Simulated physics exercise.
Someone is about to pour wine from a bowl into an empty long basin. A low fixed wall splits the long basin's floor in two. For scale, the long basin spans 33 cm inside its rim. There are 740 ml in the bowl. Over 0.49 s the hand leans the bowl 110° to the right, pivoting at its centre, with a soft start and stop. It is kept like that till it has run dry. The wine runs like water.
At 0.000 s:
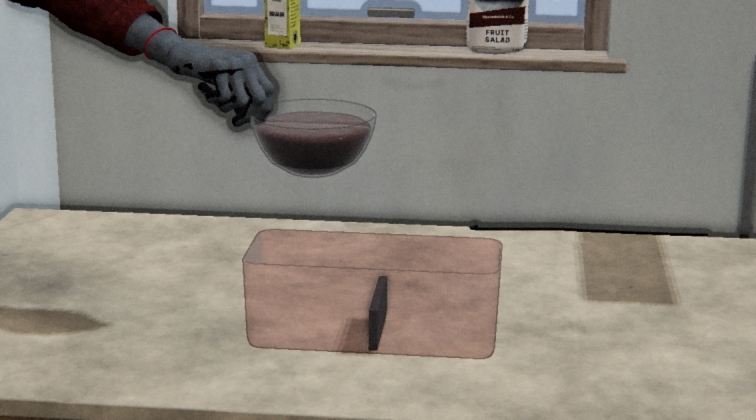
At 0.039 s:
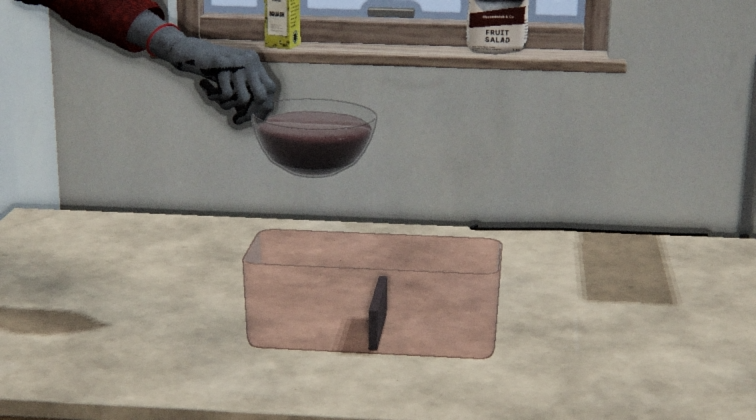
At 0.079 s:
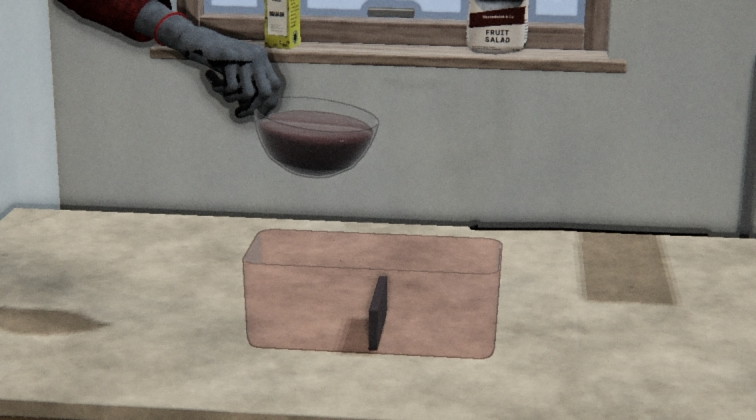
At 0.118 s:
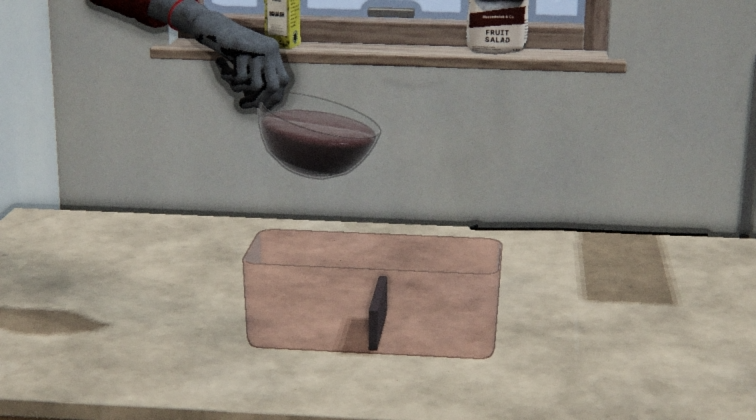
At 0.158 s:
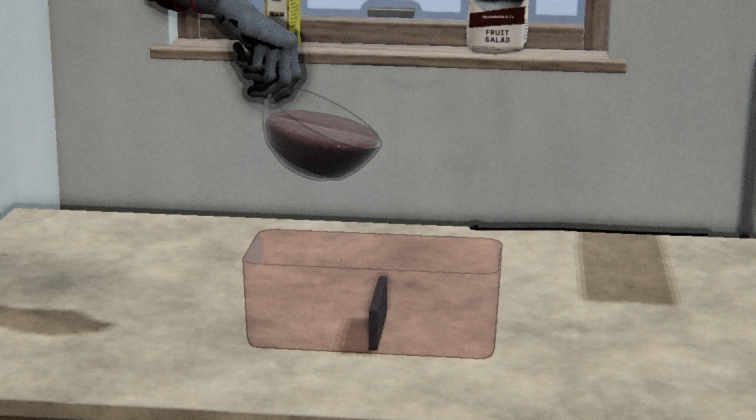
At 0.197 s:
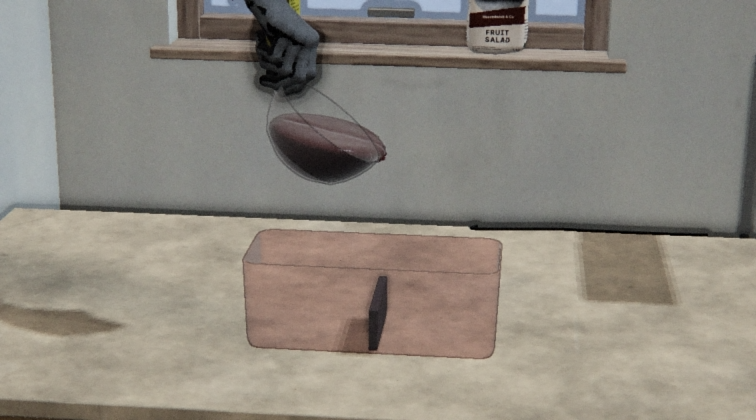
On a counter beneath a window, a gray-gloved hand held a clear bowl of dark wine above a long, clear pinkish basin, then slowly leaned it to the right until the wine reached the rim.
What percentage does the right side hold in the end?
The far part has some 68 per cent.
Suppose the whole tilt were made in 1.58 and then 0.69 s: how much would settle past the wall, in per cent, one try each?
First 95, then 80 per cent.
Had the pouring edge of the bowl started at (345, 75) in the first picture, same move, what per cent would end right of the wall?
Then about 50 per cent.
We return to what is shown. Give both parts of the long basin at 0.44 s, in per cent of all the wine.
Some 0 per cent left and 58 right.
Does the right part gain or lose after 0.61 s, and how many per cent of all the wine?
It goes up by about 6.
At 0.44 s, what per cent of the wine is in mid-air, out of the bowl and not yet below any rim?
Some 36 per cent.
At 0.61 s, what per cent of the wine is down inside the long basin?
Some 80 per cent.
Then, 0.44 s in, the tilt is 107° and 5 per cent is still to pour, 0 is left of the wall and 58 right of it.
Then, 0.61 s in, the tilt is 110° and 0 per cent is still to pour, 17 is left of the wall and 63 right of it.
Then, 0.79 s in, the tilt is 110° and 1 per cent is still to pour, 23 is left of the wall and 65 right of it.
Then, 0.99 s in, the tilt is 110° and 0 per cent is still to pour, 26 is left of the wall and 68 right of it.
Finally, 27 per cent lies left of the wall, 68 right of it and 5 outside.
